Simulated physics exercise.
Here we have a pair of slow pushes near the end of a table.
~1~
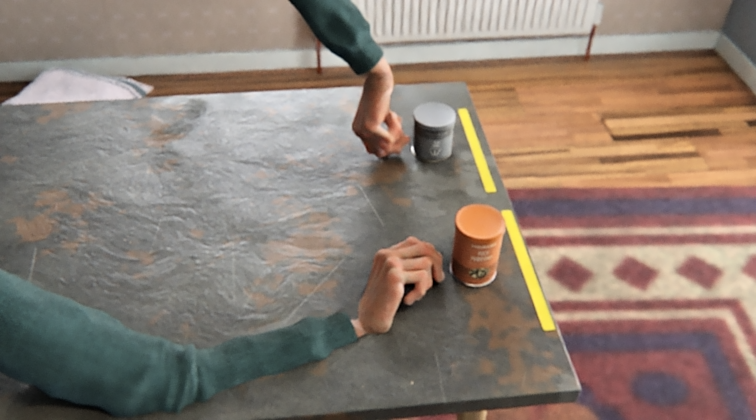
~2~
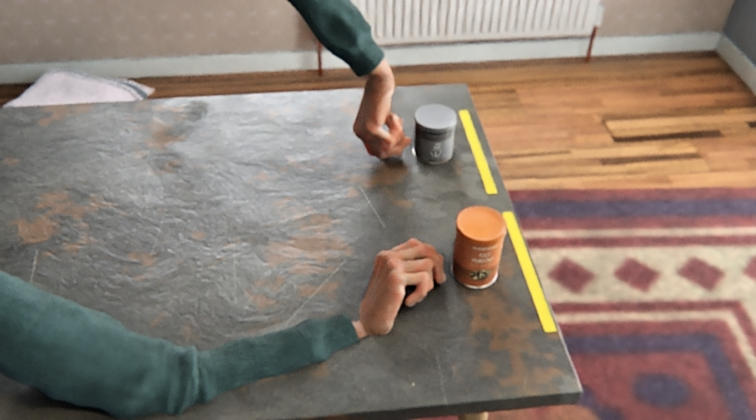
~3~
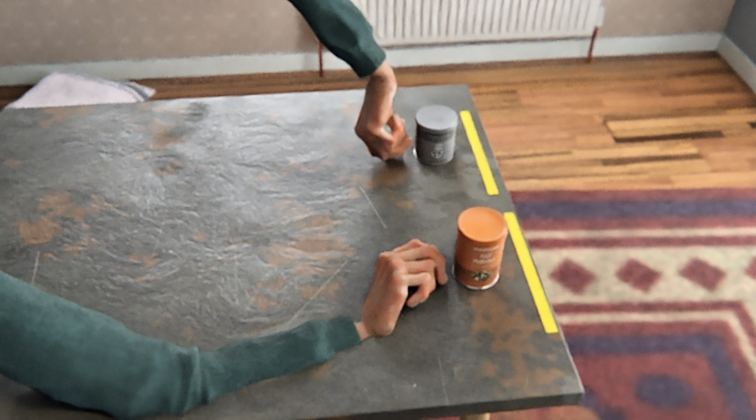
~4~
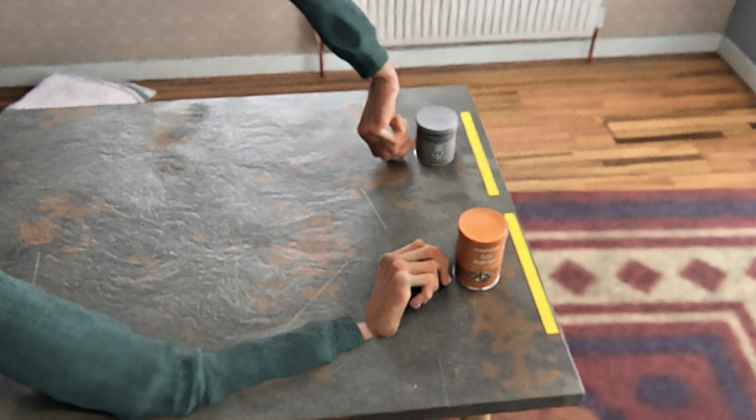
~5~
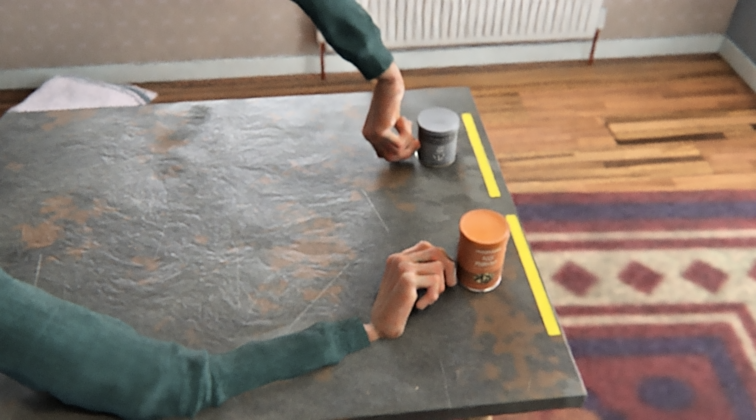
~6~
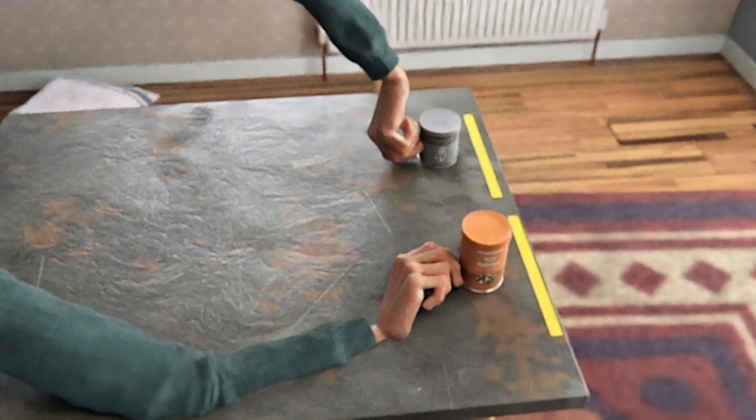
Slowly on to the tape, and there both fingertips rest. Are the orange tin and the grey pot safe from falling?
In the end the orange tin drops to the floor, the grey pot drops to the floor.
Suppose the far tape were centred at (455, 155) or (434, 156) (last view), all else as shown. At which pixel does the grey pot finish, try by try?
About (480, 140) and (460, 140).
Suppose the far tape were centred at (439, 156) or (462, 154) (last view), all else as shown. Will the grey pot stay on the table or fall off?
Try by try, it is still on the table; stays on the table.
Then, 1.64 s past the last view, orange tin leaning 50° off how it started near (585, 270); grey pot leaning 19° off how it started near (513, 137).
Then, 1.94 s past the last view, orange tin in the air; grey pot in the air near (532, 253).
Finally, the orange tin goes over the edge; the grey pot goes over the edge.
